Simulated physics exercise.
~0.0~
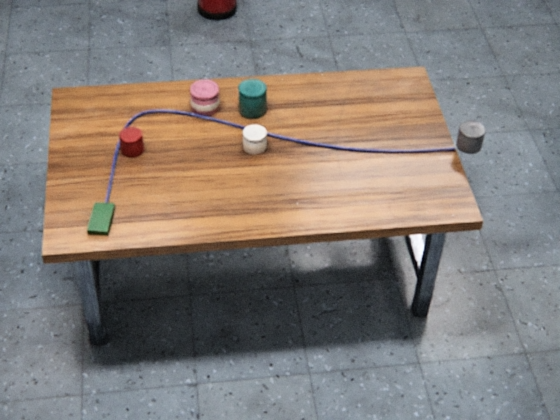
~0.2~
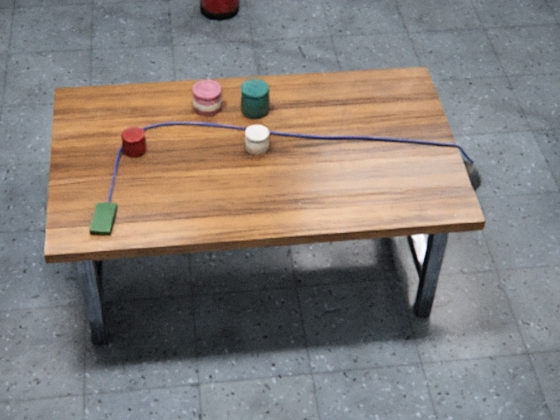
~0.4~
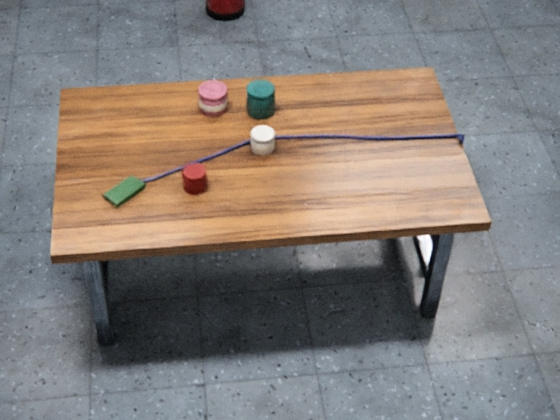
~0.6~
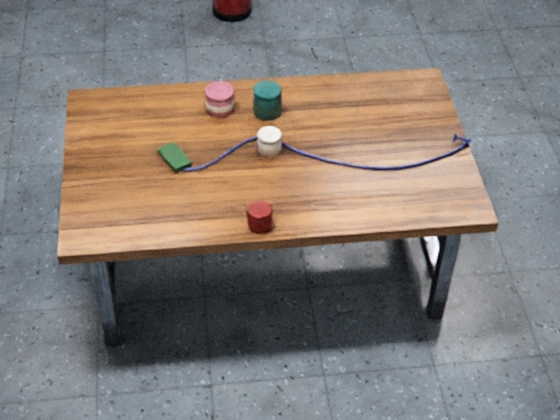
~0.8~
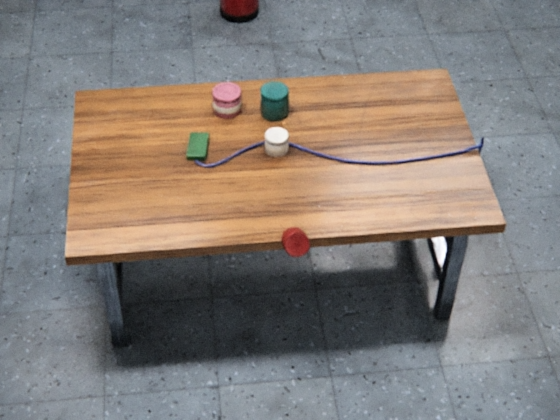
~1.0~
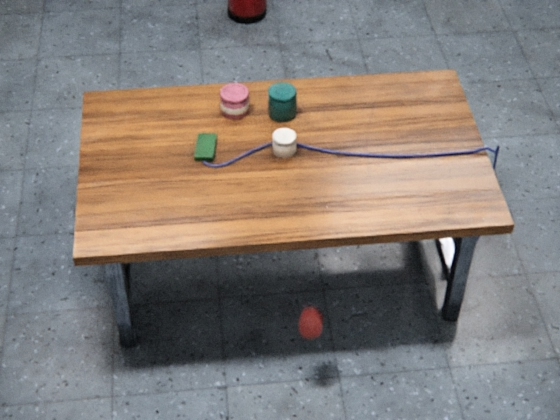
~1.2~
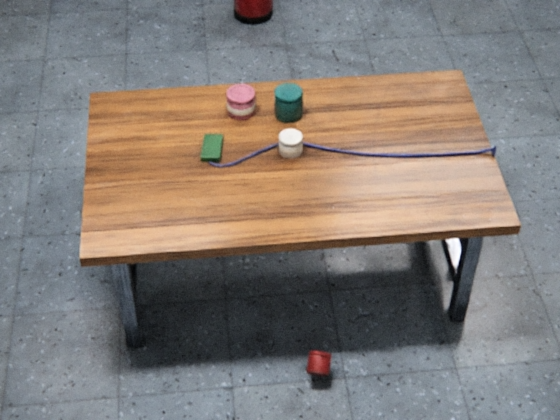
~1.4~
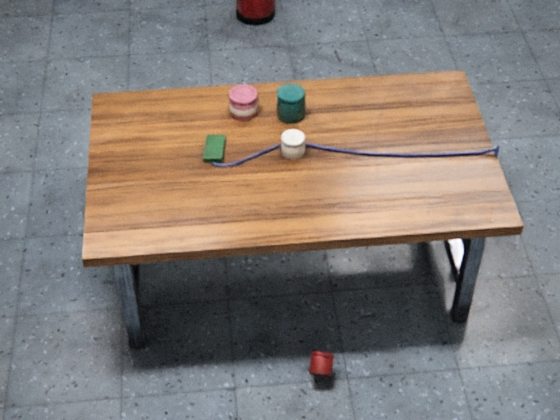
The footage shows a grey speaker dropping off the right edge of a wooden table, pulling a thin cable that drags a green phone and sweeps a red tub over the front edge. The tub rests on the floor, while the phone stops on the table near the white canister.
